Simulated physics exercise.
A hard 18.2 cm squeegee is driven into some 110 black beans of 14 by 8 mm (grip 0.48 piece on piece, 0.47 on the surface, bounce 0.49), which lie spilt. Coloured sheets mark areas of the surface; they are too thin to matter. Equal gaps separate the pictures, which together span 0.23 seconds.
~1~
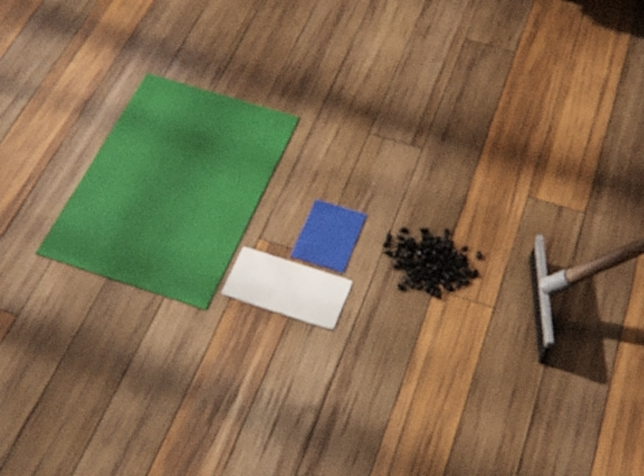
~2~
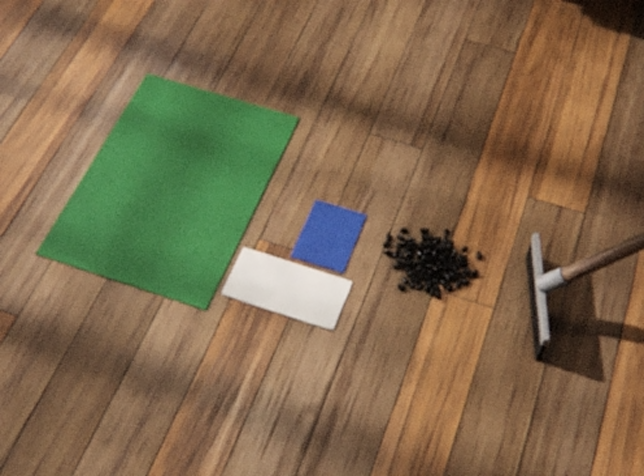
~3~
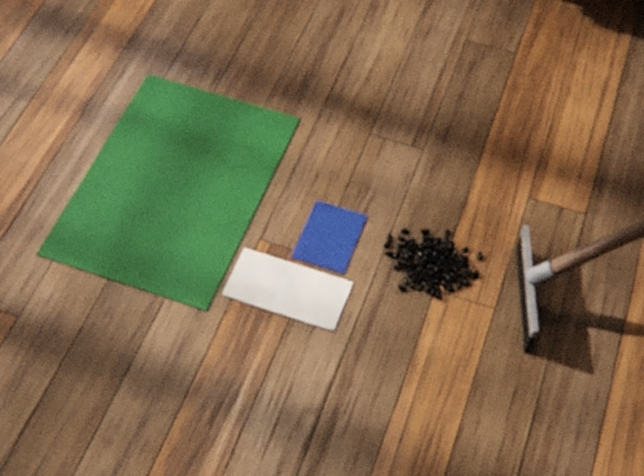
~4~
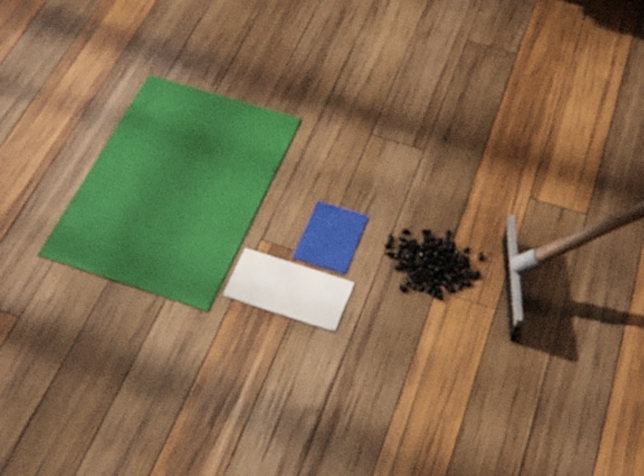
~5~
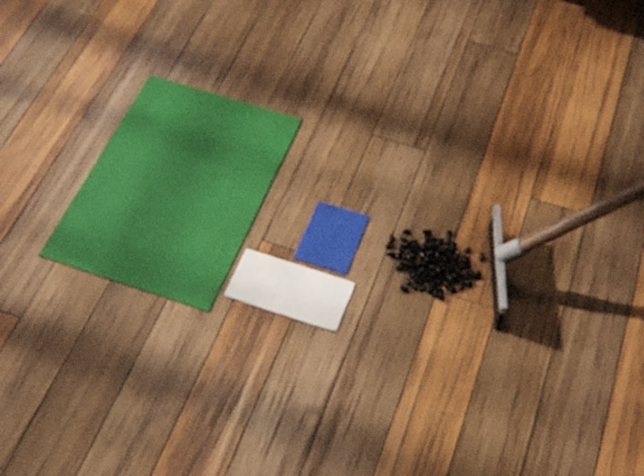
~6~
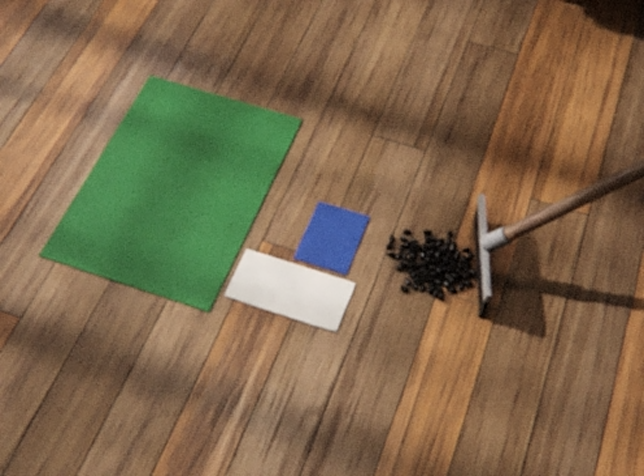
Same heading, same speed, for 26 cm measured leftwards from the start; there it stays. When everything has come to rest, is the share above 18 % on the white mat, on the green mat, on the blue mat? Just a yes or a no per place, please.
White mat, no; green mat, no; blue mat, no.
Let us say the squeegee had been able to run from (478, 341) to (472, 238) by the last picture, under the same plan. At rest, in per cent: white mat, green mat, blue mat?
White mat 25, green mat 5, blue mat 25.
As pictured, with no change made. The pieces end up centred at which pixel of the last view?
The centre lies at about (370, 247).
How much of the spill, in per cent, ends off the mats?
Roughly 85 per cent.
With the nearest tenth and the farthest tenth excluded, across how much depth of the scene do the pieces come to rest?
Roughly 14 centimetres.
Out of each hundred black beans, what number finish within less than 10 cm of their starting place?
About 45 %.
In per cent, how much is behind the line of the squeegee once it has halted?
Around 15 per cent.
Then, 0.18 s after the last picture, squeegee 23 cm from its start, spill 13 cm wide; off the mats 100 %.
Then, 0.36 s after the last picture, squeegee 28 cm from its start, spill 17 cm wide; blue mat 15 %, off the mats 85 %.
Then, 0.51 s after the last picture, squeegee 28 cm from its start, spill 19 cm wide; blue mat 15 %, off the mats 85 %.
In the end, white mat 5 %, blue mat 10 %, green mat 5 %, off the mats 85 %.
